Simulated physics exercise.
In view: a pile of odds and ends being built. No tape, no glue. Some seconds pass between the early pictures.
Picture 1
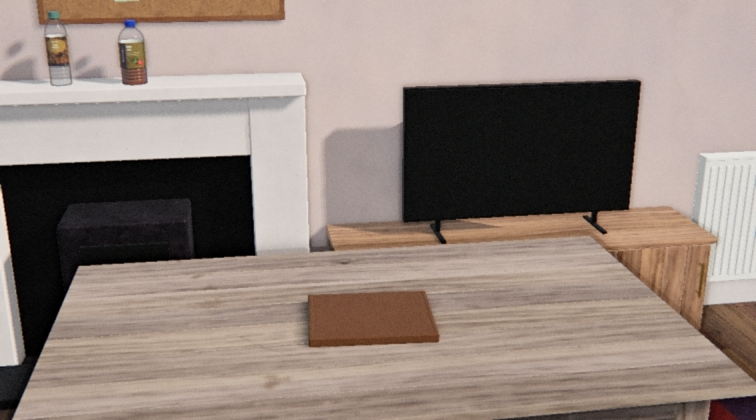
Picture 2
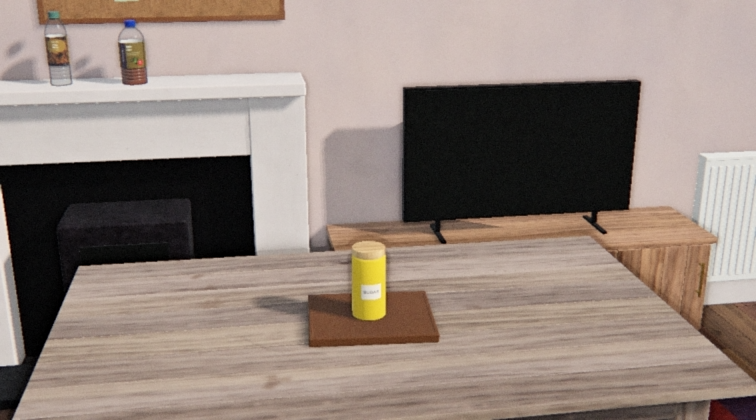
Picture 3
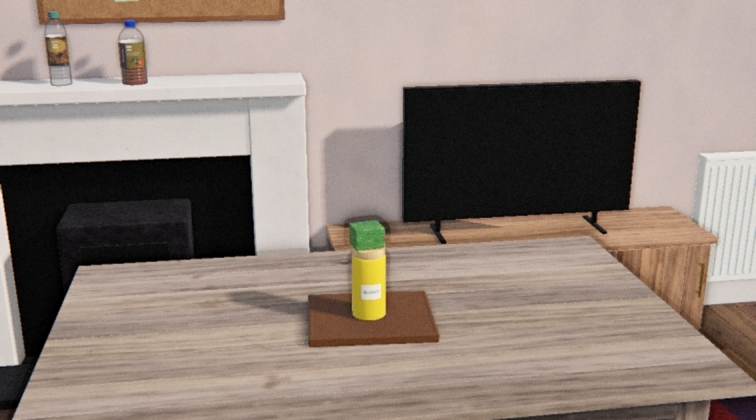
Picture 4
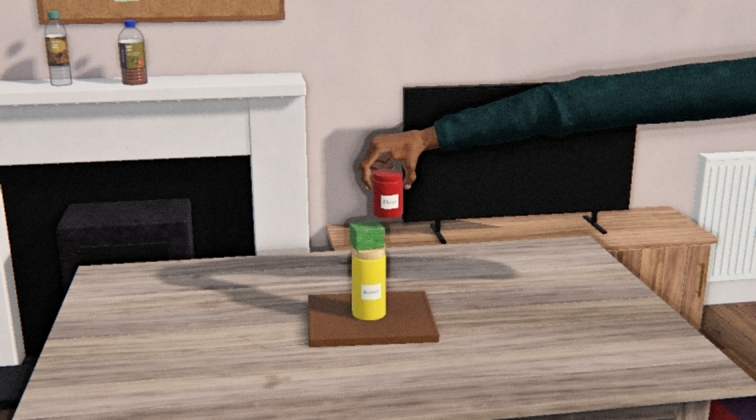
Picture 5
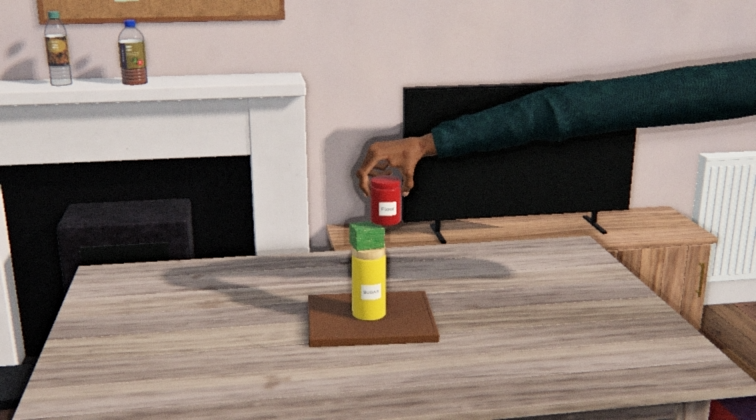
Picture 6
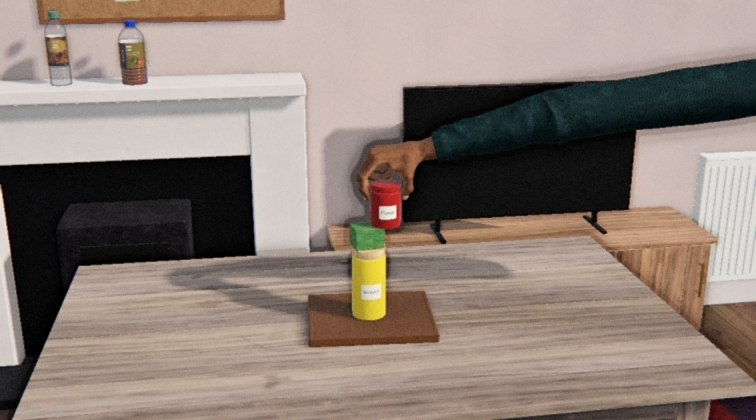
In a living room seen from slightly above by a still camera, a grey wooden table stands before a white fireplace and a black television. On a brown tray, a yellow jar appears, then a green block on its lid. An arm in a dark green sleeve, reaching in from the right, lowers a red jar slightly onto the block's right side, tilting it, and keeps hold.
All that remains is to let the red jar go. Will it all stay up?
As it turns out, it loses its balance.
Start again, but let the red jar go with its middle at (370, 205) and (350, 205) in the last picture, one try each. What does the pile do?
In the first case it stays up; in the second case it gives way.
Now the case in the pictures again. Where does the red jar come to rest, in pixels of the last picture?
At about (405, 293).
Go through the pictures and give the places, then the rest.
In the first frame, the last thing is not in view yet.
In the second frame, the last thing is not in view yet; brown tray (371, 317).
In the third frame, the last thing is not in view yet; green block (367, 236).
In the fourth frame, still above its spot; red jar (388, 193); yellow jar (369, 281).
In the fifth frame, still above its spot; red jar (385, 200); brown tray (371, 317).
In the sixth frame, set down, still held; red jar (385, 204); green block (367, 236).
Then, 0.30 s after the last picture, red jar tipped 45° from how it was near (399, 212).
Then, 0.40 s after the last picture, red jar now fallen.
Then, 0.50 s after the last picture, things are still on the move.
Then, 1.60 s after the last picture, nothing new.
At rest, fallen, red jar; the other 3 in place. Seen from the same camera at the end, red jar near (405, 292). The pile comes apart.
